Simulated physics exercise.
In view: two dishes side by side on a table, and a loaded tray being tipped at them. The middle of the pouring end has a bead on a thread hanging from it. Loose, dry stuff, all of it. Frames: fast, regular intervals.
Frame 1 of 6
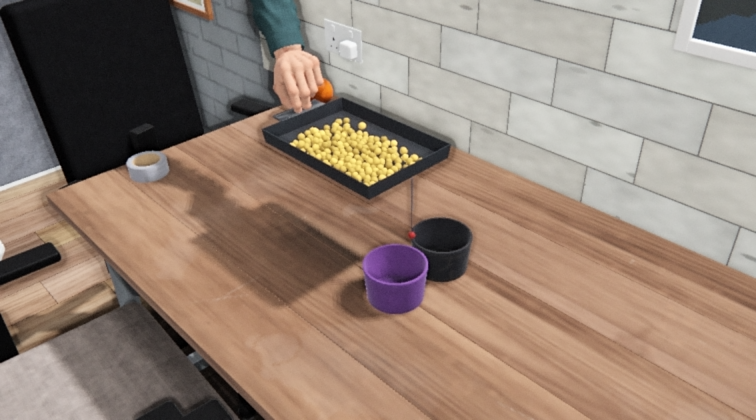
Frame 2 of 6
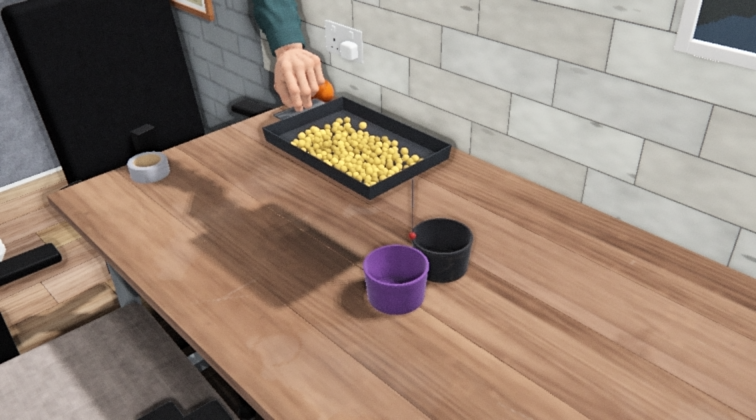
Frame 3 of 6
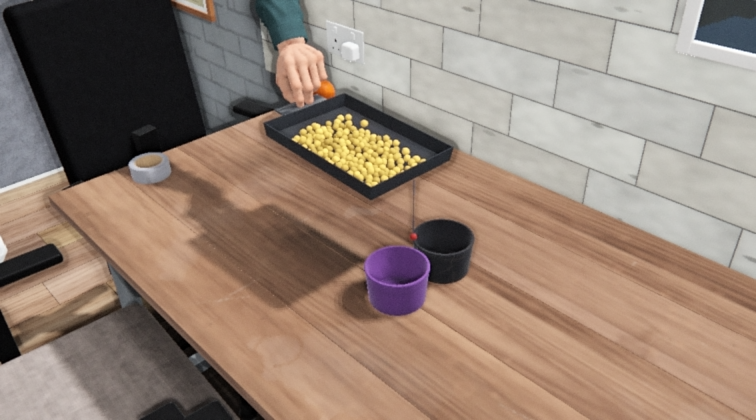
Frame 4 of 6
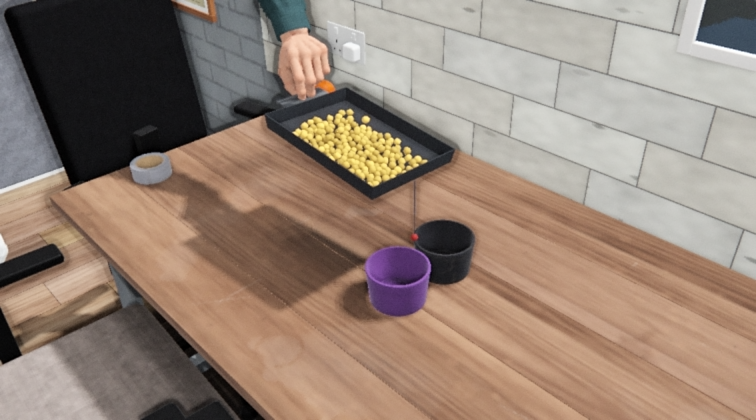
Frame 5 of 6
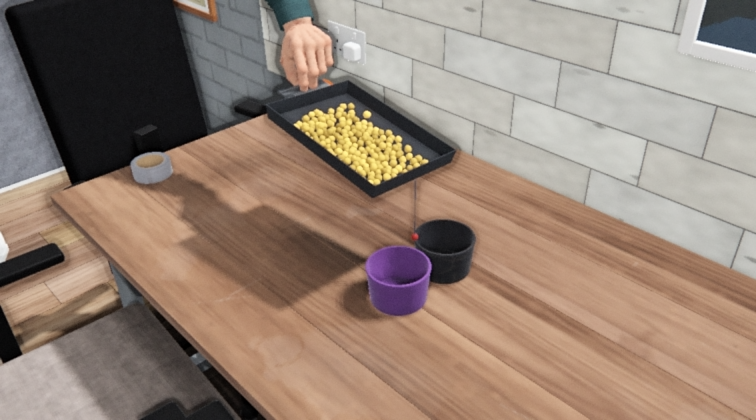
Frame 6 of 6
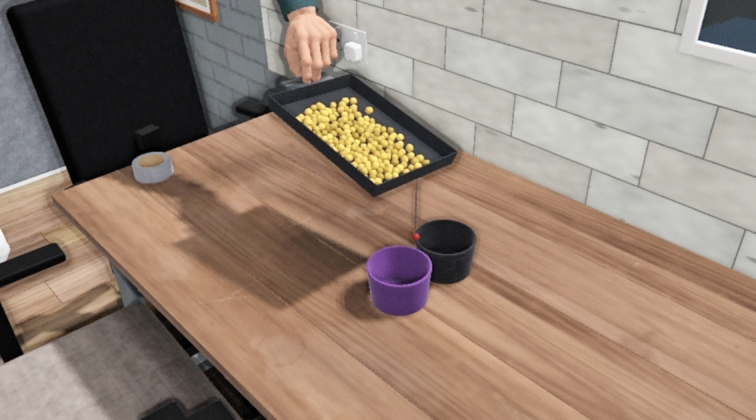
In this clip, a hand holds a dark tray of small yellow balls above a wooden table with a purple dish and a black dish, then gradually raises the tray's far end, tilting it slightly while the dishes stay still.
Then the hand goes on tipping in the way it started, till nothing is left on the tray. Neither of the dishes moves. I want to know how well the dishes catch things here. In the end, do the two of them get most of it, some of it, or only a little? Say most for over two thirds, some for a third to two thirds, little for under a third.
They get some of it.
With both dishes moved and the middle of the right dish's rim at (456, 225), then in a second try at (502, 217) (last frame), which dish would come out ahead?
Position 1 - the dish to the right; position 2 - the dish to the left.
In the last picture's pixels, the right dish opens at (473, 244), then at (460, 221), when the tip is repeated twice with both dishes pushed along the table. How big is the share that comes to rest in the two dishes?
Roughly 80% on the first try and 30% on the second.
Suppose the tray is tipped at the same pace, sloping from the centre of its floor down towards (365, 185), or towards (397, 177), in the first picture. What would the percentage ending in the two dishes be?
In order, some 60 % and some 30 %.
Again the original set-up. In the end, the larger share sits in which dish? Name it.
Fuller at the end: The rightward dish.
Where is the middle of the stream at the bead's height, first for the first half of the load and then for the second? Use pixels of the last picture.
I'd say around (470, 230) at first, then around (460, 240).
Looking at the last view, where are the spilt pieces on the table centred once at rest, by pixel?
Estimate: Around (496, 297).
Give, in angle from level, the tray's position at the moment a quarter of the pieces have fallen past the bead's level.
Approx. reading: About 110°.
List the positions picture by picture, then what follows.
The first picture shows corners of the pouring end at (369, 185) and (448, 144), level; middle of the load at (350, 155), puffed corn balls; left dish at (418, 291); right dish at (463, 260); bead on its thread at (412, 235).
The second picture shows corners of the pouring end at (370, 185) and (449, 145), level; middle of the load at (351, 155).
The third picture shows corners of the pouring end at (371, 186) and (451, 147), tipped barely, lowest at the right corner; middle of the load at (352, 154).
The fourth picture shows corners of the pouring end at (373, 186) and (453, 149), tipped a little, lowest at the right corner; middle of the load at (353, 151).
The fifth picture shows corners of the pouring end at (375, 184) and (454, 150), tipped a little, lowest at the right corner; middle of the load at (355, 146).
The sixth picture shows corners of the pouring end at (377, 184) and (455, 151), tipped a little, lowest at the right corner; middle of the load at (356, 143); left dish at (422, 293); right dish at (467, 262).
Soon after the last picture, tray tipped steeply; all on the tray.
A little later, tray tipped right over; all on the tray.
Later still, tray tipped past a quarter turn; about half in the right dish; about half outside both.
At rest, tray tipped past a quarter turn; none in the left dish; about half in the right dish; about half outside both.
